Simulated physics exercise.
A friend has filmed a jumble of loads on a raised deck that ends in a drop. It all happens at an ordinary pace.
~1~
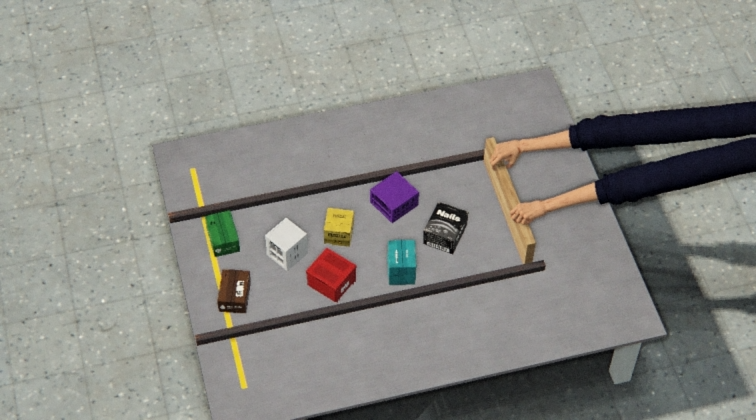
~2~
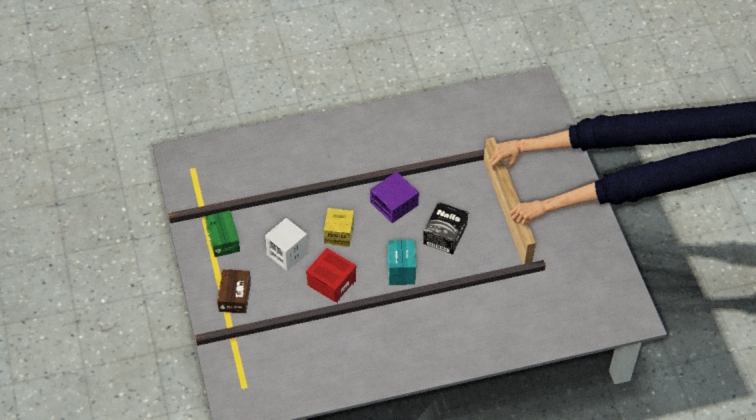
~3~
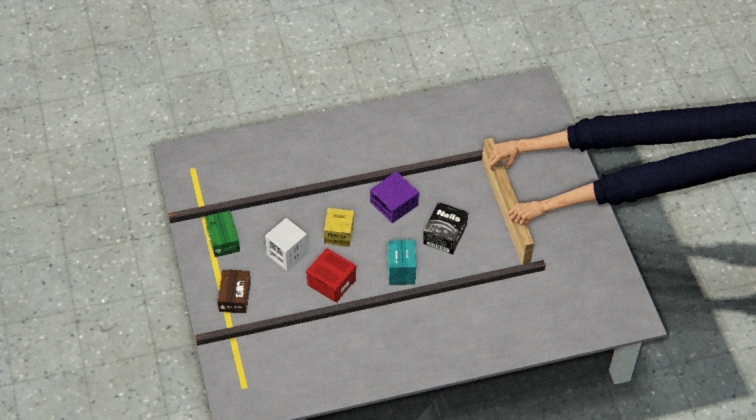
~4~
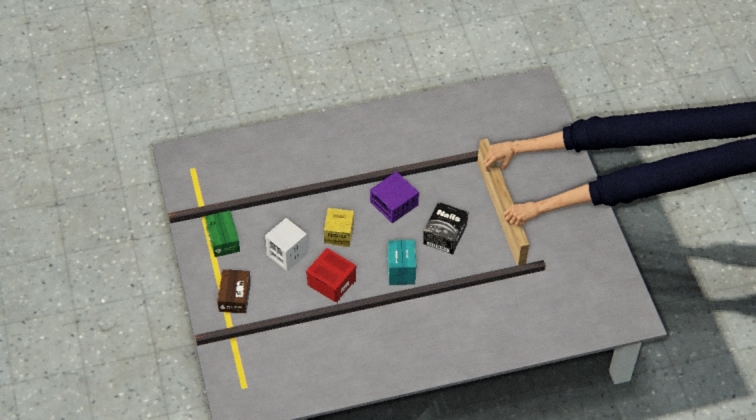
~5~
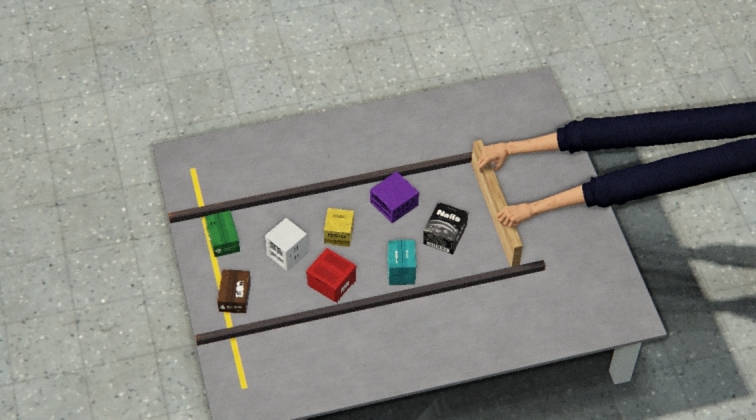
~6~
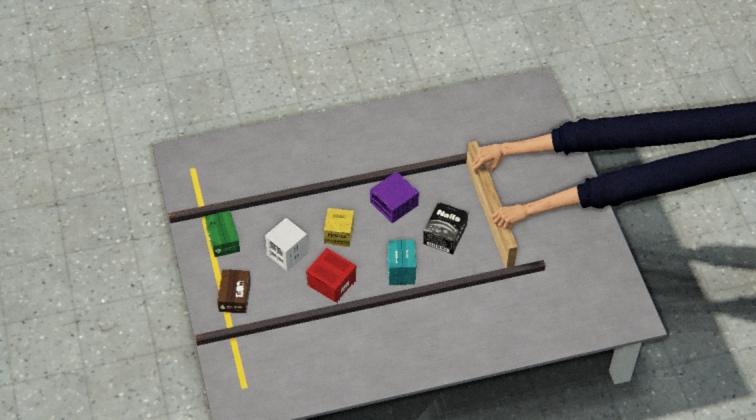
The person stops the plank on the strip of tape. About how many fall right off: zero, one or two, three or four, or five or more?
Outcome: The number that fall off is five or more.
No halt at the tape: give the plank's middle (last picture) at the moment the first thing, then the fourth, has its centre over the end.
Near (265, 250) and (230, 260).
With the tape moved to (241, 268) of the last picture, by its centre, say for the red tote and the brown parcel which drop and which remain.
The red tote does not fall; the brown parcel falls.
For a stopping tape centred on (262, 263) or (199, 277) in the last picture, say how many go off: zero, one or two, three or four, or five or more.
The falls would be one to two; five or more.
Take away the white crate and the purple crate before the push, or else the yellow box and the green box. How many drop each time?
3 in the first case, 3 in the second.
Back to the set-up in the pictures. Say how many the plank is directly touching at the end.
In contact: 3.
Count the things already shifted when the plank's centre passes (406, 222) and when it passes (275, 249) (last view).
3 and 8.
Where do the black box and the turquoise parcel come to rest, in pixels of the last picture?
First (203, 281), then (213, 310).
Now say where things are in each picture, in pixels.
The first frame shows brown parcel (234, 291); green box (222, 234); white crate (287, 245); plank (509, 201); tape (217, 273).
The second frame shows green box (222, 234); red tote (332, 276).
The third frame shows white crate (287, 245); plank (507, 201).
The fourth frame shows brown parcel (234, 291); black box (446, 228).
The fifth frame shows green box (222, 234); purple crate (395, 197).
The sixth frame shows brown parcel (234, 291); green box (222, 234); white crate (287, 245); plank (491, 204); tape (217, 273).
A little later, none off yet; brown parcel at rest near (234, 291); green box at rest near (222, 234); white crate at rest near (287, 245).
When it is over, the number that fall off is five or more; down, yellow box, red tote, white crate, green box and brown parcel.
